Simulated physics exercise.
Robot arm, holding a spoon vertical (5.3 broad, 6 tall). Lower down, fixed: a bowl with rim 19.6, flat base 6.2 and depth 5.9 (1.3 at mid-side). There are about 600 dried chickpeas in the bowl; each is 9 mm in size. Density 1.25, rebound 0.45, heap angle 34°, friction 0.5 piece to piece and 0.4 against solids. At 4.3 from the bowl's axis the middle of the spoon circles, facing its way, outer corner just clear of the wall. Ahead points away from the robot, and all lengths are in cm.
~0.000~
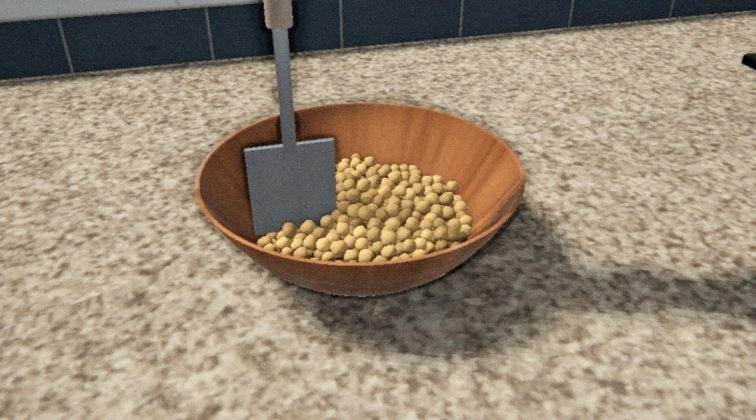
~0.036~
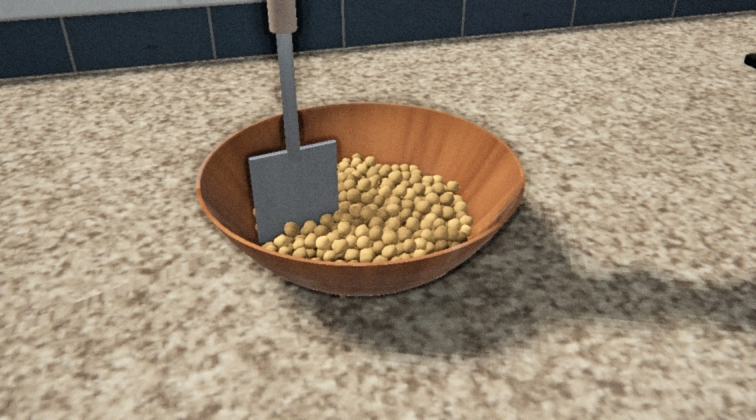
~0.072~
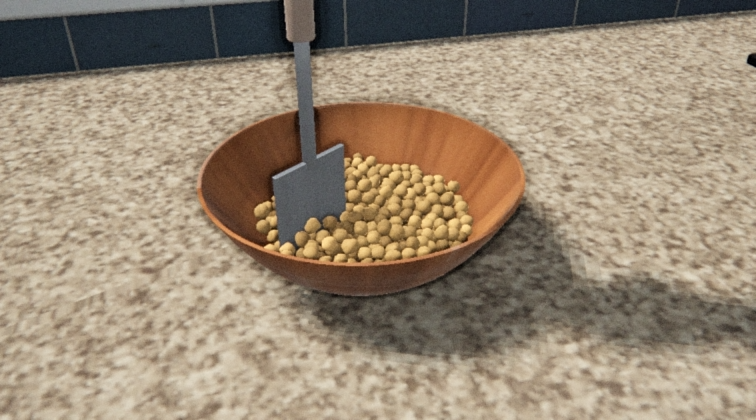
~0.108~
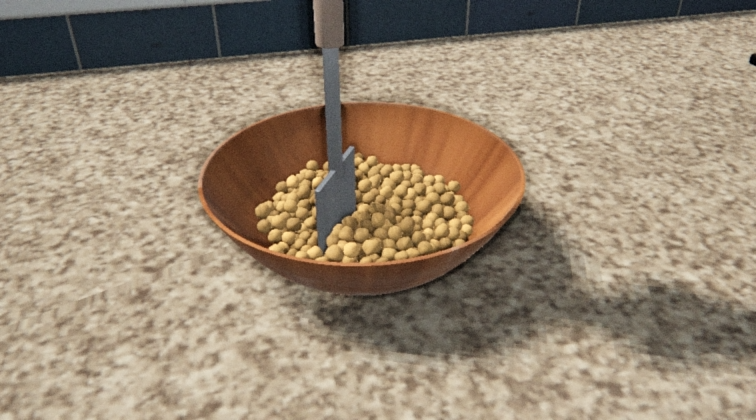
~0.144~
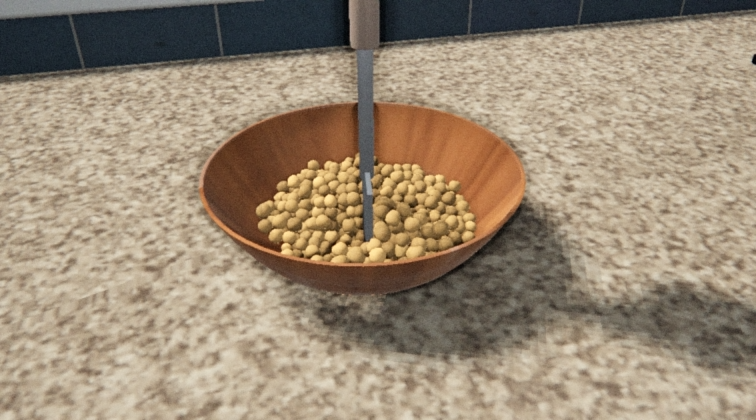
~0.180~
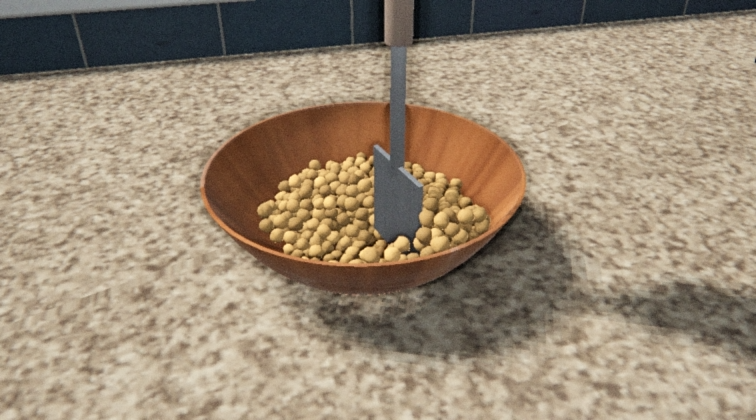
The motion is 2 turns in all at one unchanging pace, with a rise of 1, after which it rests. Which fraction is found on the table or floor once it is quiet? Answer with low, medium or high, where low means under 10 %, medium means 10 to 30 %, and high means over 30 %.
Medium.
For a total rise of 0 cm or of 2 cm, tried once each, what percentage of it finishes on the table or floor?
Estimates: 20 % and 10 %.
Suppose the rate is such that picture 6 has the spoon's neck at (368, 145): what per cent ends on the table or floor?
I'd put it close to 5 per cent.
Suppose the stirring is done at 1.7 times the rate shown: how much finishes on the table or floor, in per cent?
I'd put it near 40 %.
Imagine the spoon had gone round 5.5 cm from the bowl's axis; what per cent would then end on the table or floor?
Close to 0 in a hundred then.
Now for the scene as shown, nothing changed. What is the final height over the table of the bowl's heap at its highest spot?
About 5.5 centimetres.
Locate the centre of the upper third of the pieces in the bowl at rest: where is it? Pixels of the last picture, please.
Centre of top third: Approx. (392, 211).
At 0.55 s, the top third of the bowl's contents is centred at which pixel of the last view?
Upper-third centre: Approx. (273, 201) px.
After 0.55 s, 345° round, highest piece 8 above the table; 546 in the bowl, 43 on the table or floor, 11 in flight or on the tool.
After 0.92 s, 226° round, highest piece 6 above the table; 522 in the bowl, 78 on the table or floor.
After 1.31 s, 0° round, highest piece 5 above the table; 521 in the bowl, 79 on the table or floor.
After 2.01 s, 0° round, highest piece 5 above the table; 521 in the bowl, 79 on the table or floor.
At rest, 521 in the bowl, 79 on the table or floor. That is 13 % on the table or floor.
